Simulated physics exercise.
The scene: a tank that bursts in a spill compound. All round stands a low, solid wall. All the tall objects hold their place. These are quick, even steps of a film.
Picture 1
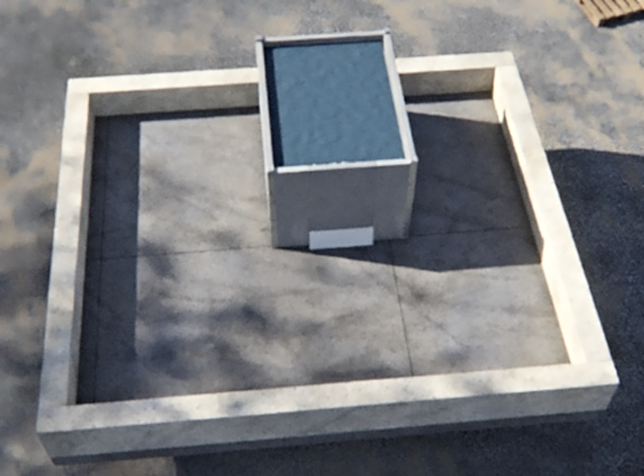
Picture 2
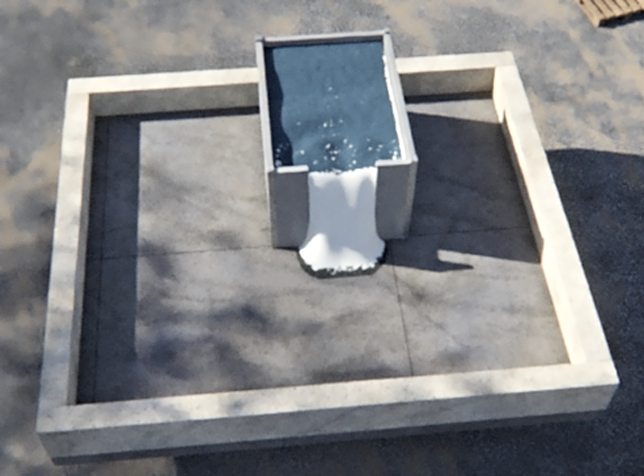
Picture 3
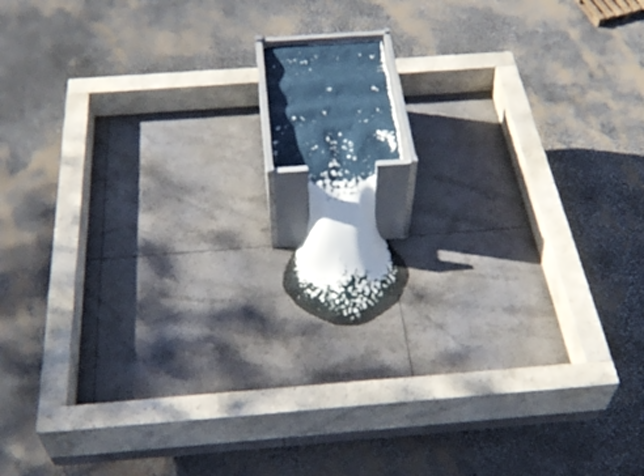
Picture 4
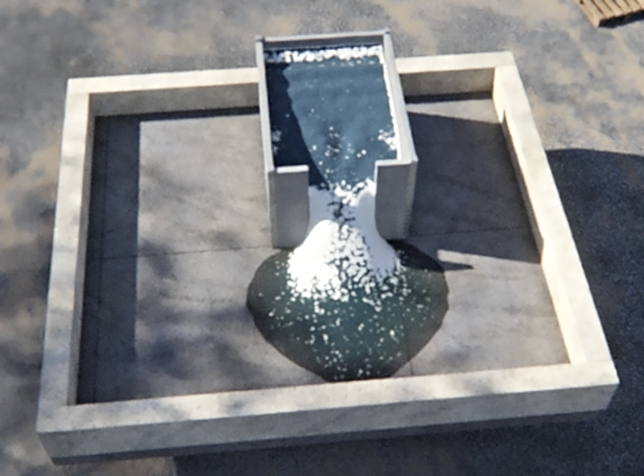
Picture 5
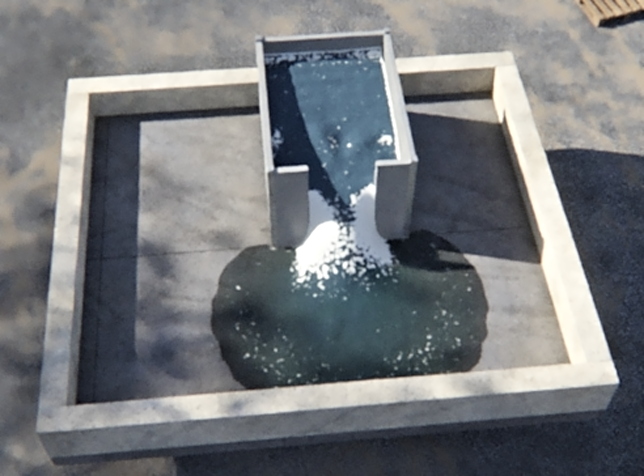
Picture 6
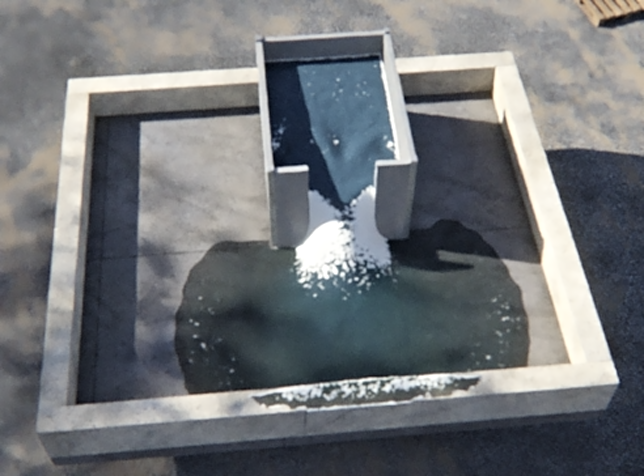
A grey, open-topped tank brimming with dark blue water stands at the back of a low, pale rectangular wall on mottled grey paving, seen from high above by a still camera. The pale panel at the tank's front gives way to a gap, and white, foaming water pours out onto the slab. The level in the tank sinks as a dark green pool spreads forward and sideways, meeting the near wall in white froth.
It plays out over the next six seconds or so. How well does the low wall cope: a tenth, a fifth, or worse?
It loses under a tenth.
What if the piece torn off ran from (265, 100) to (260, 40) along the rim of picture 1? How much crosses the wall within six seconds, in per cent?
Near 12 in a hundred.
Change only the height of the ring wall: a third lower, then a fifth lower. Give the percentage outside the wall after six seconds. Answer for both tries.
About 16 and 10 per cent.
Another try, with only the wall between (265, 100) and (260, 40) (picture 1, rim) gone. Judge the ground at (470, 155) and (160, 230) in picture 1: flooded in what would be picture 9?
As listed: Dry, awash.
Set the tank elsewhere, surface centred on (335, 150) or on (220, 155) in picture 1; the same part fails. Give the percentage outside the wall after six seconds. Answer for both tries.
In turn 6 and 8 per cent.
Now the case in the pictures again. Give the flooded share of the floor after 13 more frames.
Close to 75 %.
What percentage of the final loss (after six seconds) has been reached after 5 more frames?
Near 30 in a hundred.
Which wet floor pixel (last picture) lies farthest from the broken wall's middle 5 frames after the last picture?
At about (76, 424).
A moment on, water covers 45 % of the floor; the low wall has let 0 % over.
Next, water covers 50 % of the floor; the low wall has let 2 % over.
Then, water covers 65 % of the floor; the low wall has let 5 % over.
Later, water covers 85 % of the floor; the low wall has let 6 % over.
In the end, water covers 85 % of the floor; the low wall has let 6 % over.
